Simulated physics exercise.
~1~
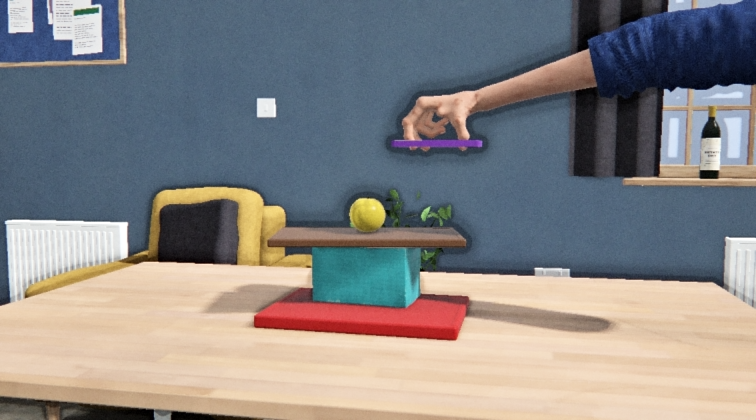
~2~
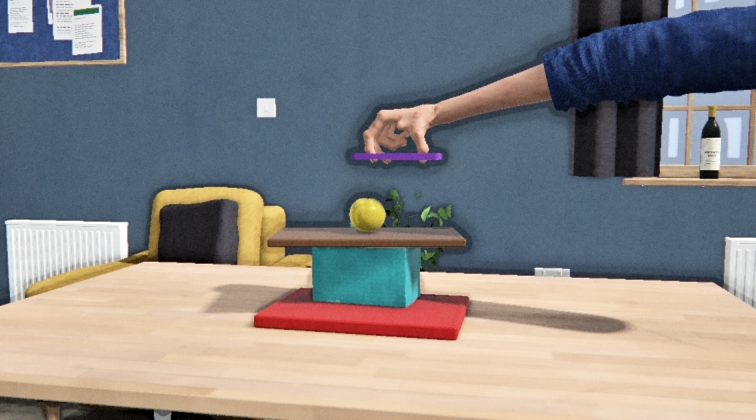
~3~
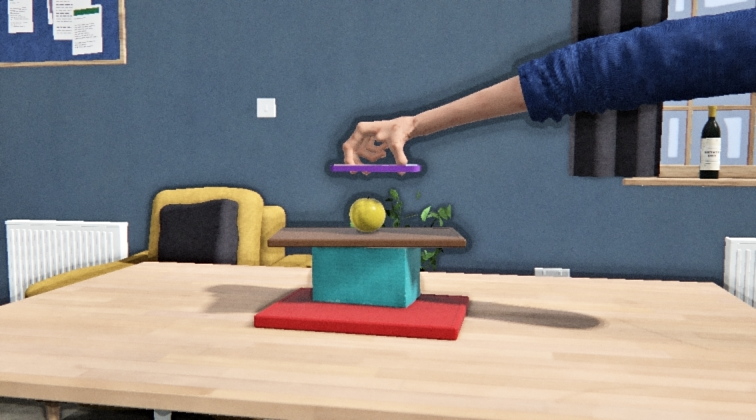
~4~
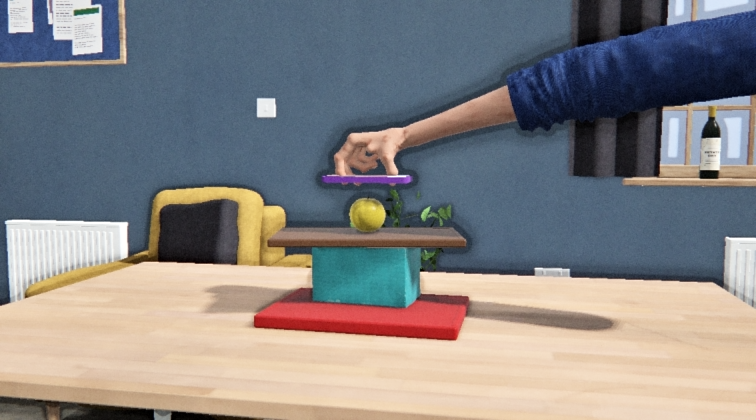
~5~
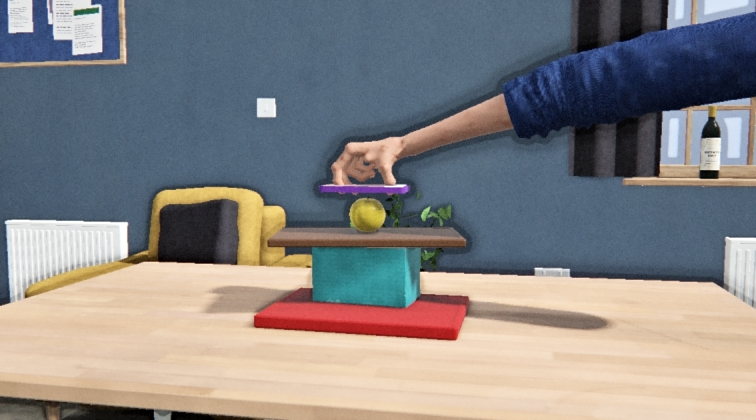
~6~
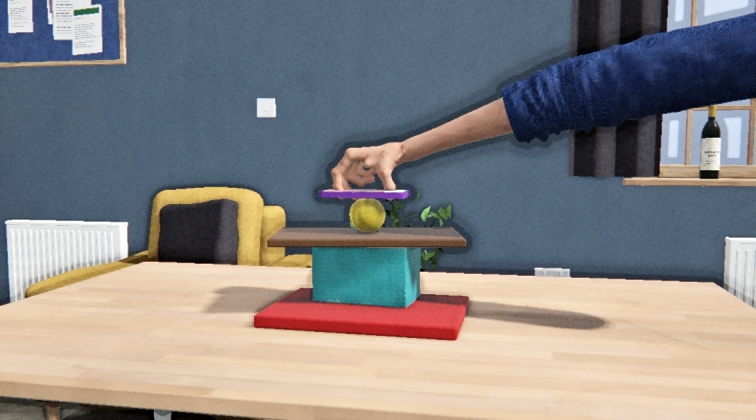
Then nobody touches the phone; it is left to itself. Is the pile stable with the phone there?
At least one thing drops.
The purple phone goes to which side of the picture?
Looks like it moves off to the left.
Then, 0.40 s on from there, purple phone turned 20° from how it was put near (358, 195).
Then, 0.60 s on from there, purple phone turned 44° from how it was put near (338, 201); yellow apple shifted a little.
Then, 1.50 s on from there, purple phone turned 40° from how it was put near (331, 203); yellow apple shifted a little.
Then, 2.50 s on from there, purple phone turned 39° from how it was put near (331, 204); yellow apple shifted a little.
In the end, toppled in the pile, purple phone; the other 4 unmoved. At the end, from the last picture's camera, purple phone near (331, 204). The pile gives way.
